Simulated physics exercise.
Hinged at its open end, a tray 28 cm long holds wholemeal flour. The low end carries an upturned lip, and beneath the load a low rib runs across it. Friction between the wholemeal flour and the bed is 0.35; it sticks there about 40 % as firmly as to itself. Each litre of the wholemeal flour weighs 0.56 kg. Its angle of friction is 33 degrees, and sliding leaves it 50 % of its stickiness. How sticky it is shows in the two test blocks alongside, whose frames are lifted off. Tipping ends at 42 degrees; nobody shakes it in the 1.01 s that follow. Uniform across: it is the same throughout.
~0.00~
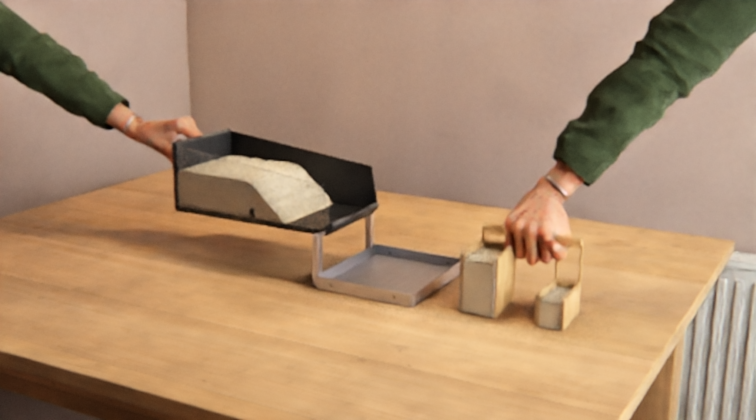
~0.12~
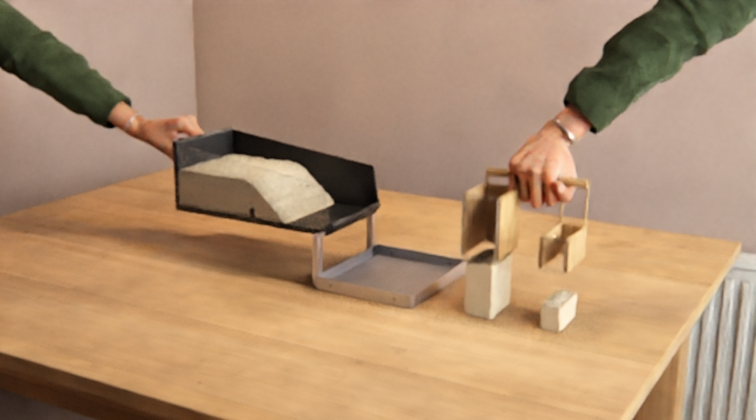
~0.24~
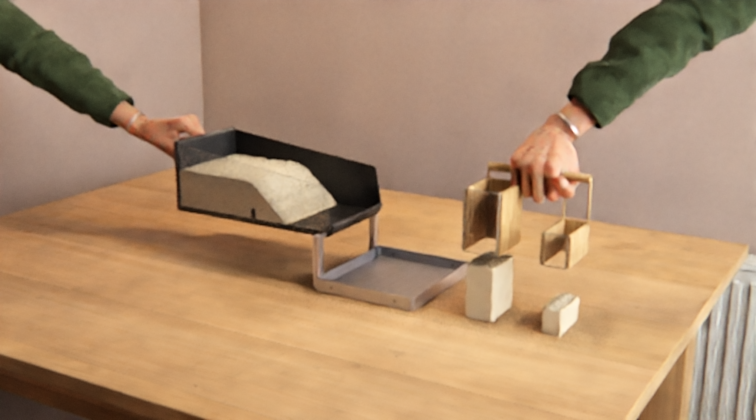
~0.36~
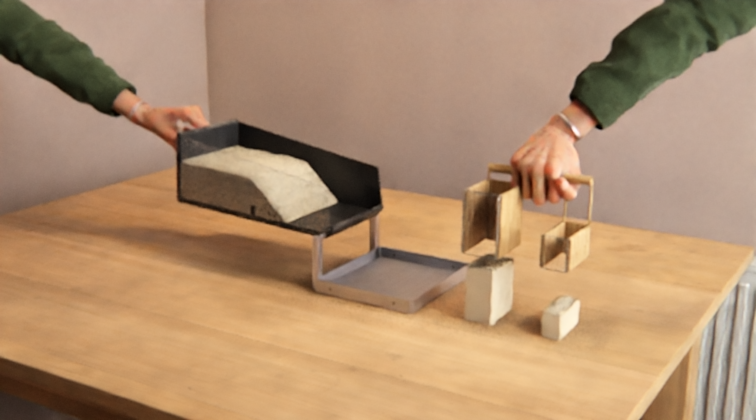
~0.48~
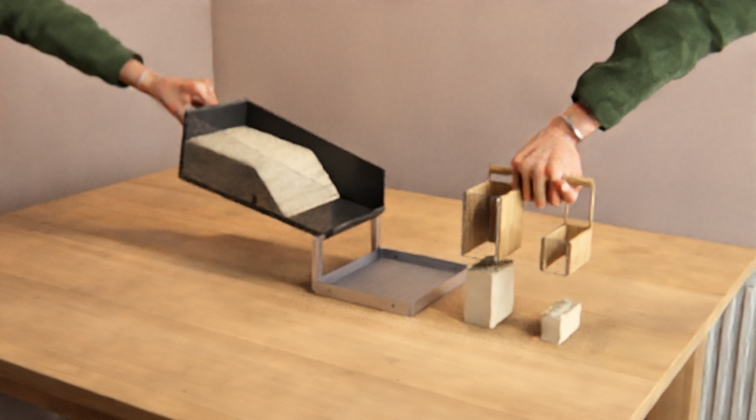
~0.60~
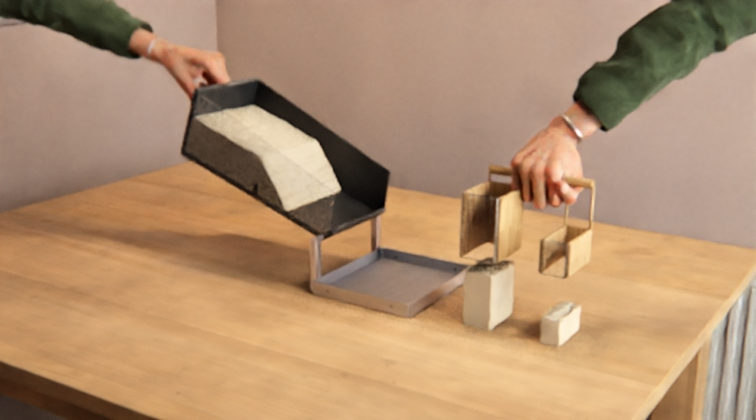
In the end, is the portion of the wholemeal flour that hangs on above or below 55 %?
It will exceed 55 in a hundred.
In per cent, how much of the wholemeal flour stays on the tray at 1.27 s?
It should be near 95 per cent.
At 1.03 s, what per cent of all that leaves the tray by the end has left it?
That figure sits at some 0 percent.
After 0.80 s, the tilt is 32 degrees and 100 % is on the bed.
After 1.03 s, the tilt is 42 degrees and 100 % is on the bed.
After 1.27 s, the tilt is 42 degrees and 96 % is on the bed.
After 1.50 s, the tilt is 42 degrees and 83 % is on the bed.
After 2.01 s, the tilt is 42 degrees and 83 % is on the bed.
